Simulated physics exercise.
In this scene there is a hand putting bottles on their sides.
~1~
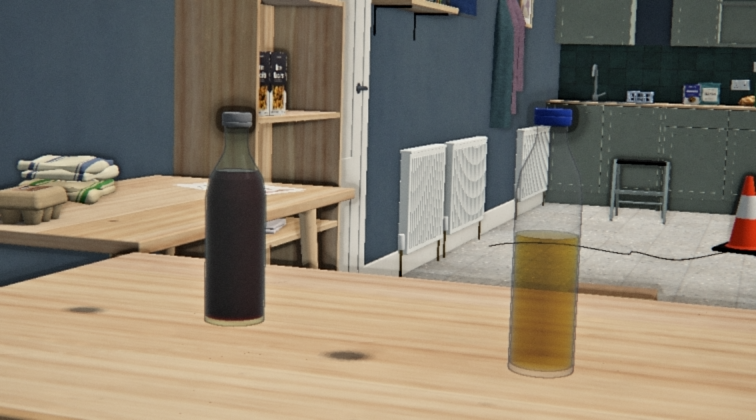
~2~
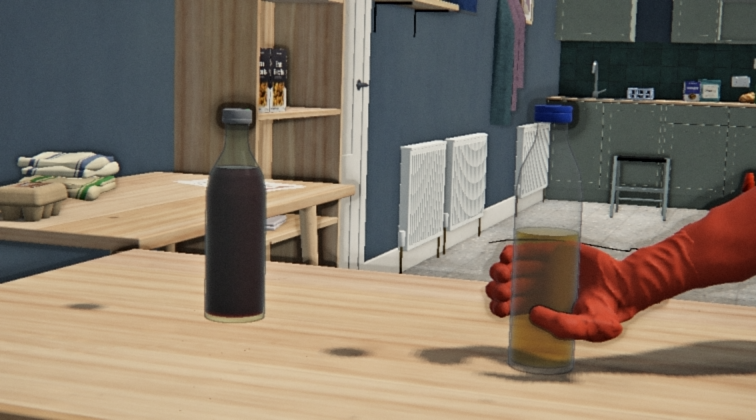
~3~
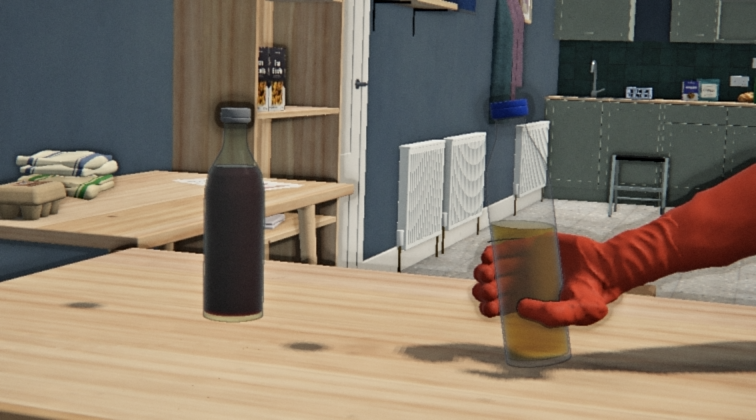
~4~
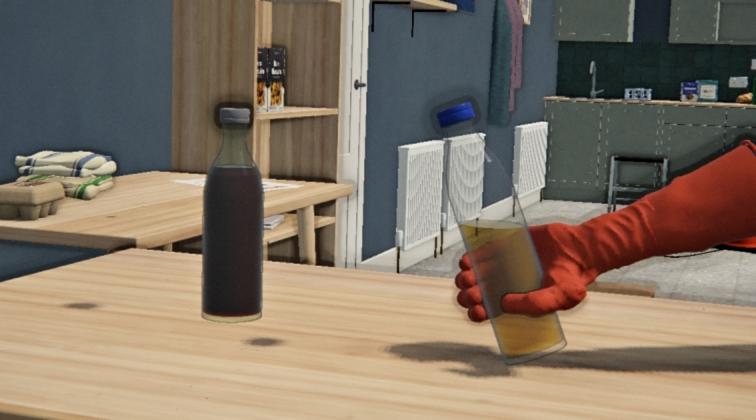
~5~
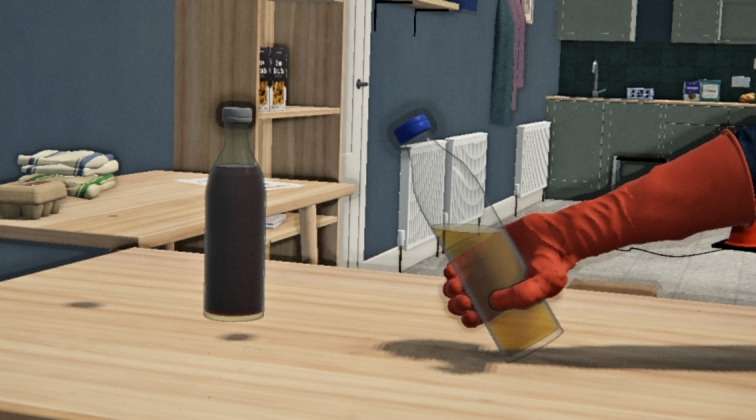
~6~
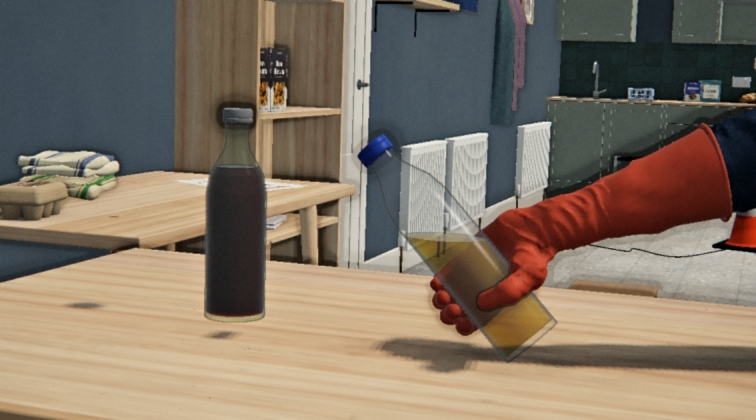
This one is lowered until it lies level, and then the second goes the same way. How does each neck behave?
Here is how they behave: Left bottle keeps everything in; right bottle keeps everything in.
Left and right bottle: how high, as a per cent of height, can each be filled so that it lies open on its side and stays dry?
First one 24 %, second one 22 %.
Soon after, the right bottle is nearly down; right bottle, nothing comes out.
Later, the right bottle lies flat; right bottle, nothing comes out.
In the end, both lie flat; right bottle, nothing comes out; left bottle, nothing comes out.
